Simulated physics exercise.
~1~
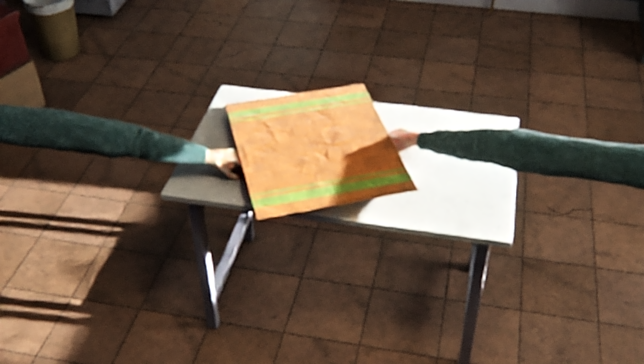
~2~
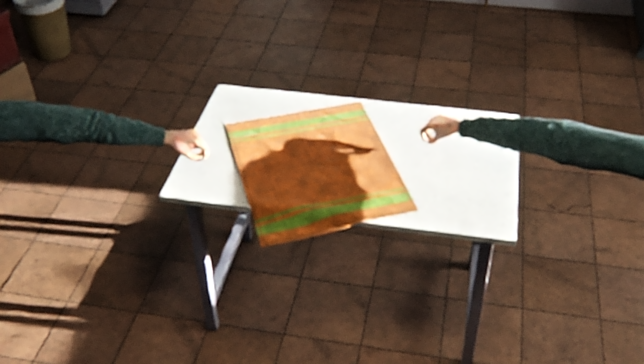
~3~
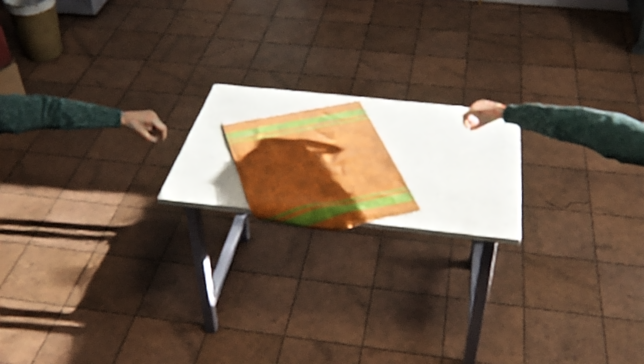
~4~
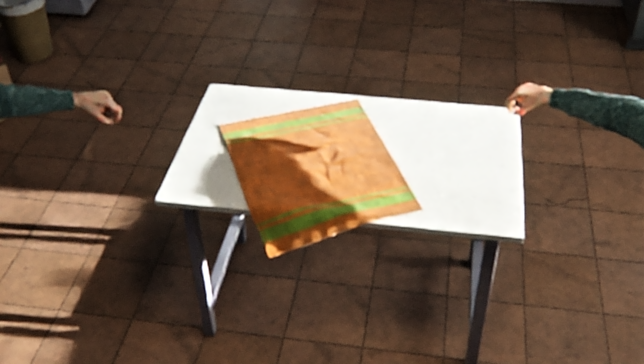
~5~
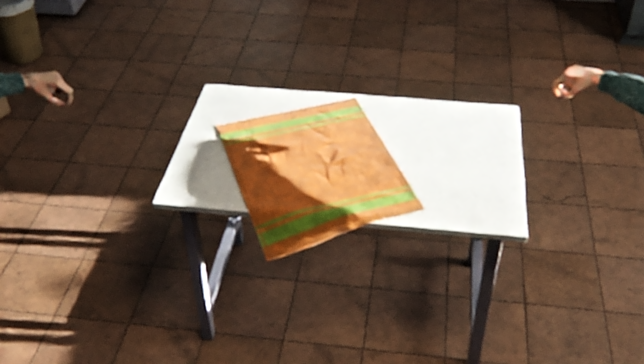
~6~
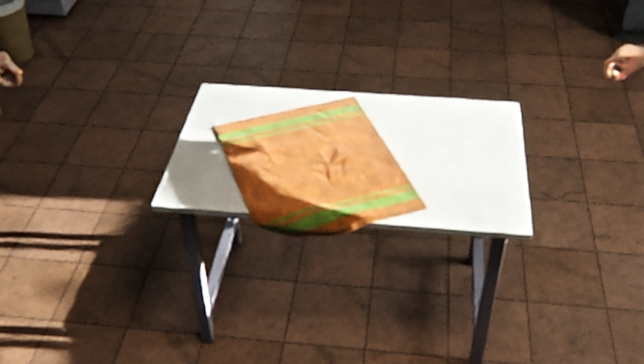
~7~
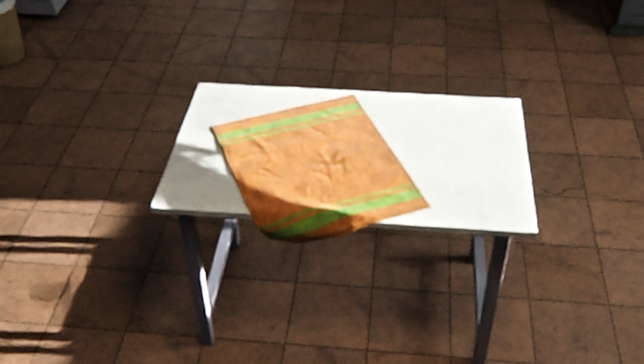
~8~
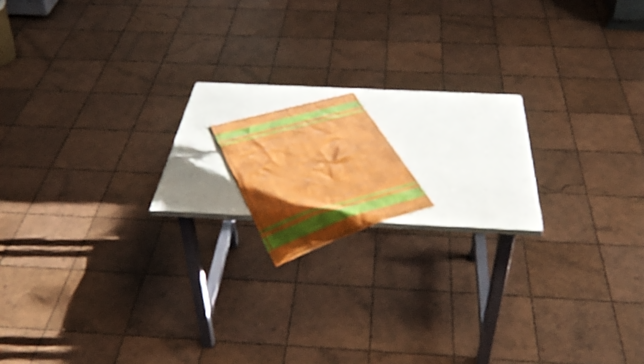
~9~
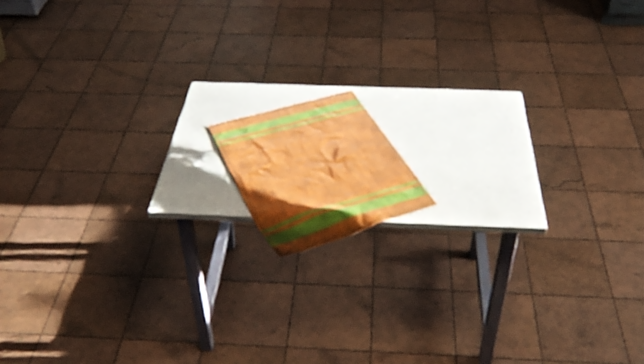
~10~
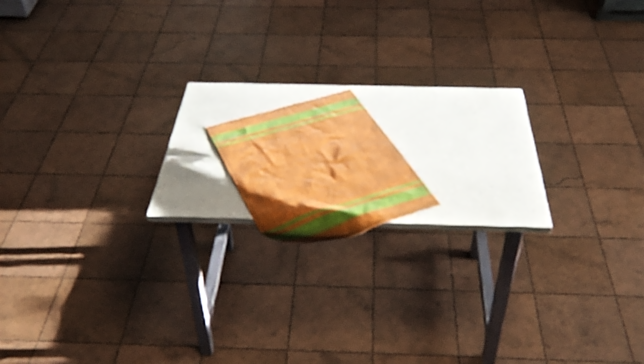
Two green-sleeved arms releasing an orange, green-striped cloth over a white table and withdrawing, its overhanging front corner flapping as it stays on.
